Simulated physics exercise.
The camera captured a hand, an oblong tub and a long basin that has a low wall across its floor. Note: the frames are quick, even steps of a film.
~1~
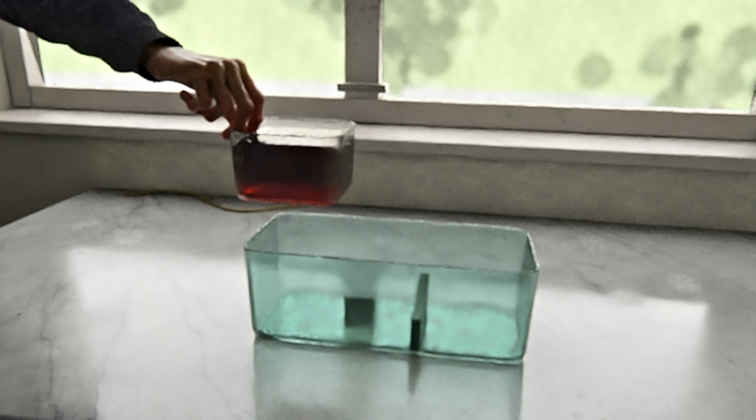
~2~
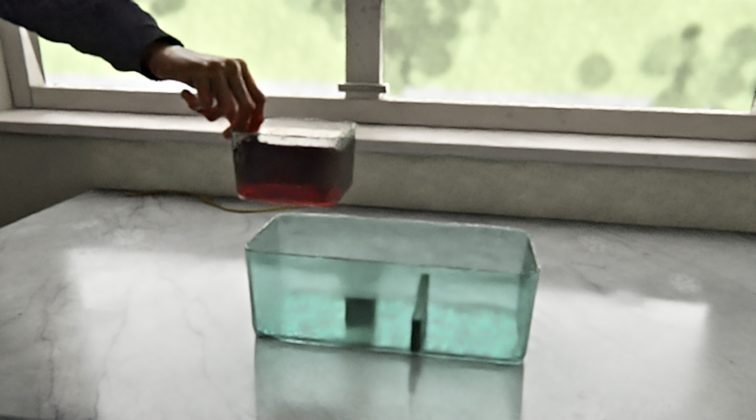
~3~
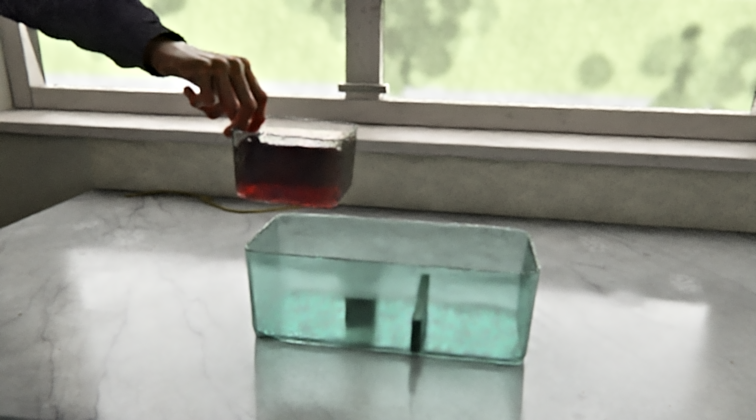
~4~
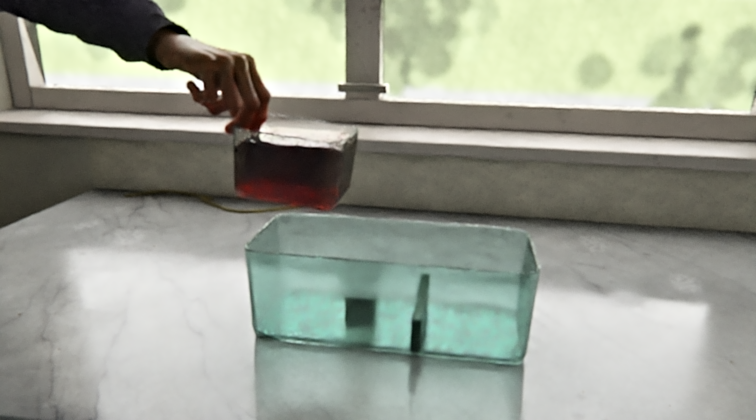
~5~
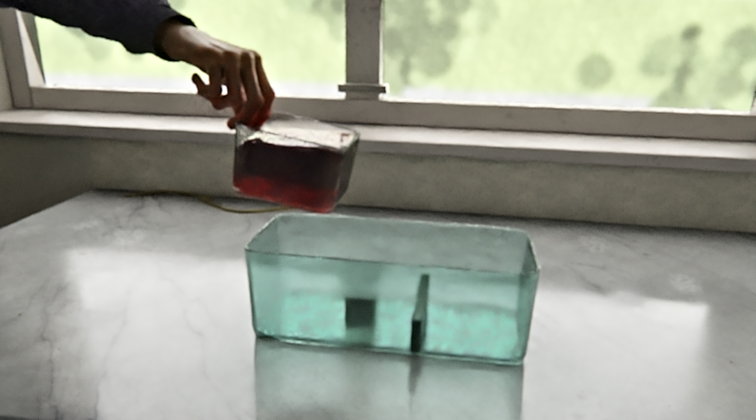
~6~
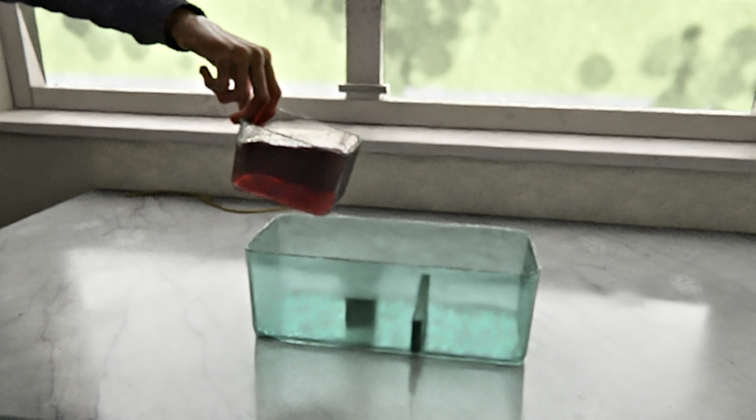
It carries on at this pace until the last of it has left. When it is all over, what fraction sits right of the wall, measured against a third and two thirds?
It finishes at less than a third.
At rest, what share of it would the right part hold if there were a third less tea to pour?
About 0 in a hundred.
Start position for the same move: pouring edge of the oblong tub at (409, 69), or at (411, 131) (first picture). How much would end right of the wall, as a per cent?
In turn 85 % and 80 %.
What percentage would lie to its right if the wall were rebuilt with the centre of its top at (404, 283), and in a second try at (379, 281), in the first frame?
45 per cent first, then 70 per cent.
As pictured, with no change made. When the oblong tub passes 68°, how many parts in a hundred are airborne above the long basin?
It works out to about 25 percent.
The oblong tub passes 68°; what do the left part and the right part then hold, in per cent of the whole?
Split: Left 25 per cent, right 5 per cent.
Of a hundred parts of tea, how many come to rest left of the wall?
Share approx. 85 %.
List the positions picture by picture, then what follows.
In the first picture, tilt 0°; pouring edge (348, 131); surface from (249, 134) to (347, 139); the long basin's rim runs from (261, 231) to (533, 251); the wall's top is at (421, 295).
In the second picture, tilt 1°; pouring edge (349, 132); surface from (249, 135) to (348, 140).
In the third picture, tilt 3°; pouring edge (350, 134); surface from (250, 134) to (348, 140).
In the fourth picture, tilt 6°; pouring edge (351, 137); surface from (252, 135) to (349, 140).
In the fifth picture, tilt 10°; pouring edge (353, 142); surface from (252, 136) to (351, 141).
In the sixth picture, tilt 15°; pouring edge (355, 147); surface from (254, 136) to (355, 143).
A moment on, the tilt is 68° and 49 per cent is still to pour, 25 is left of the wall and 3 right of it.
Next, the tilt is 101° and 9 per cent is still to pour, 76 is left of the wall and 11 right of it.
Then the tilt is 109° and 0 per cent is still to pour, 86 is left of the wall and 13 right of it.
Later the tilt is 109° and 0 per cent is still to pour, 85 is left of the wall and 15 right of it.
Finally, 85 per cent lies left of the wall, 15 right of it and 0 outside.
